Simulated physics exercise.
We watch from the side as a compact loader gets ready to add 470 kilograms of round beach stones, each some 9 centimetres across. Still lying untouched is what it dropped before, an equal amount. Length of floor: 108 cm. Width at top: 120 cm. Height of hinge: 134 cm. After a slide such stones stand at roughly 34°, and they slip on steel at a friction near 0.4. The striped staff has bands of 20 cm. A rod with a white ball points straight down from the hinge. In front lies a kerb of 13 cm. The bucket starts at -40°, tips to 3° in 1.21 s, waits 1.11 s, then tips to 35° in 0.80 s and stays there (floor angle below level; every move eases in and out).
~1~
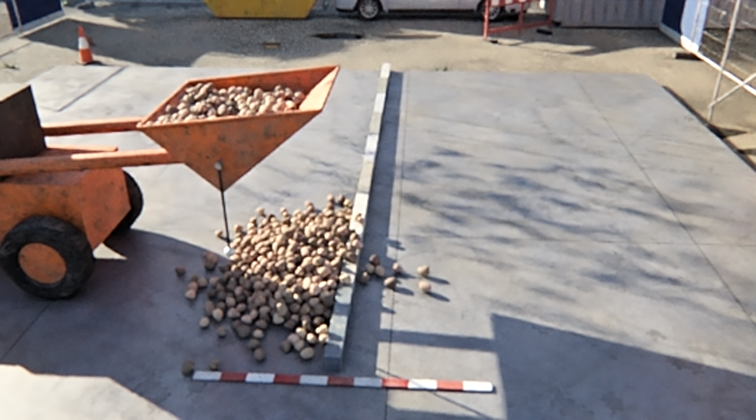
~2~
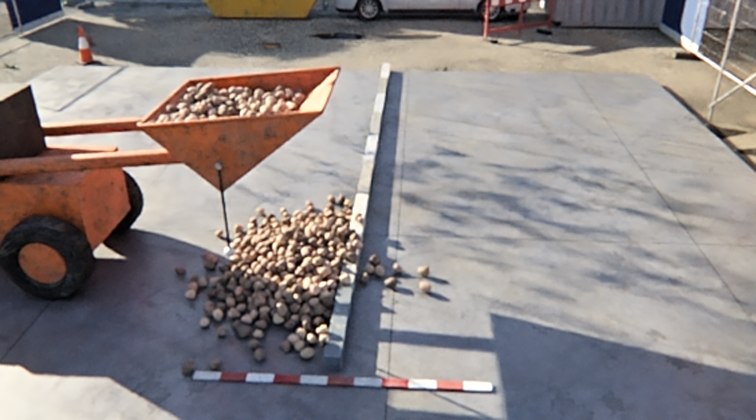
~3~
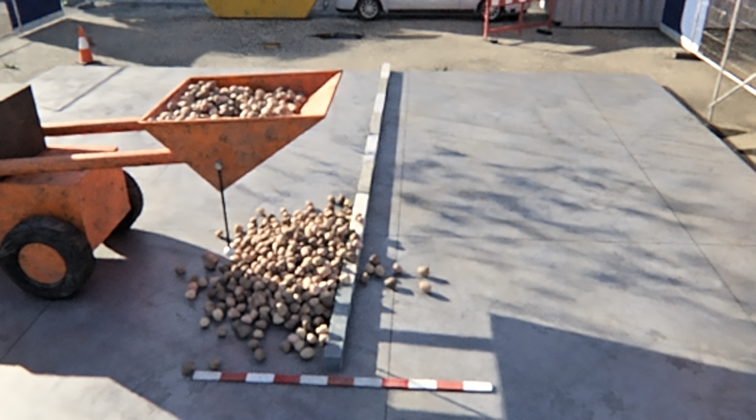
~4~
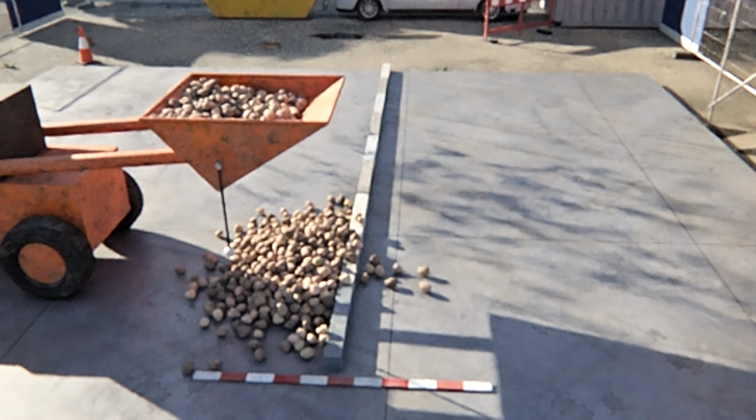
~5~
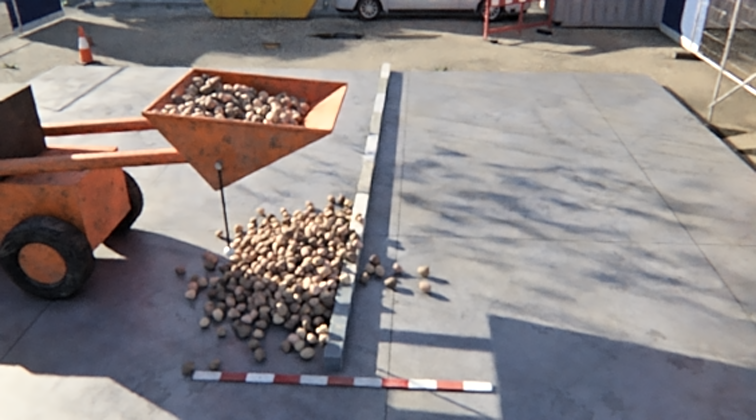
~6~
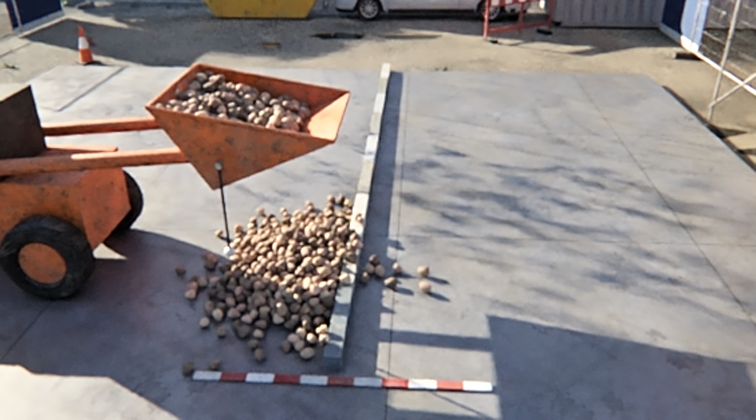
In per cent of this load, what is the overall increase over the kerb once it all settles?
86 out of 100, about.
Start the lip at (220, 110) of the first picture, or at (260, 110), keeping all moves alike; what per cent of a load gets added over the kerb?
About 5 per cent for the first, 30 per cent for the second.
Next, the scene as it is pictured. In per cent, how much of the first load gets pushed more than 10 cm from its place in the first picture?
0 per cent.
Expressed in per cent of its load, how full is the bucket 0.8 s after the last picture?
Close to 100 in a hundred.
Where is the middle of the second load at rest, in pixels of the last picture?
Roughly pixel (402, 263) in the last view.
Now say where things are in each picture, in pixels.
In the first picture, lip at (321, 111), floor tilted -40°, highest stones at (238, 95). The earlier load is highest near (302, 243), 23 cm above ground level, 98 % on this side of the kerb, 2 % over the kerb.
In the second picture, lip at (322, 112), floor tilted -39°, highest stones at (217, 95).
In the third picture, lip at (324, 117), floor tilted -37°, highest stones at (211, 94).
In the fourth picture, the bucket is at -33°, its lip at (328, 124); the top of the load is at (205, 90).
In the fifth picture, the bucket is at -29°, its lip at (331, 132); the top of the load is at (203, 87).
In the sixth picture, lip at (334, 142), floor tilted -24°, highest stones at (203, 84).
Then, 0.4 s after the last picture the floor is at -4°; in per cent of one load, 100 in the bucket, 98 on this side of the kerb, 2 over the kerb; the foremost stones are at (391, 274).
Then, 0.8 s after the last picture the floor is at 3°; in per cent of one load, 100 in the bucket, 98 on this side of the kerb, 2 over the kerb; the foremost stones are at (391, 274).
Then, 3.1 s after the last picture the floor is at 35°; in per cent of one load, 19 in the bucket, 131 on this side of the kerb, 50 over the kerb; the foremost stones are at (462, 254).
Then, 5.9 s after the last picture the floor is at 35°; in per cent of one load, 0 in the bucket, 112 on this side of the kerb, 88 over the kerb; the foremost stones are at (550, 273). Net gain over the kerb, 86.
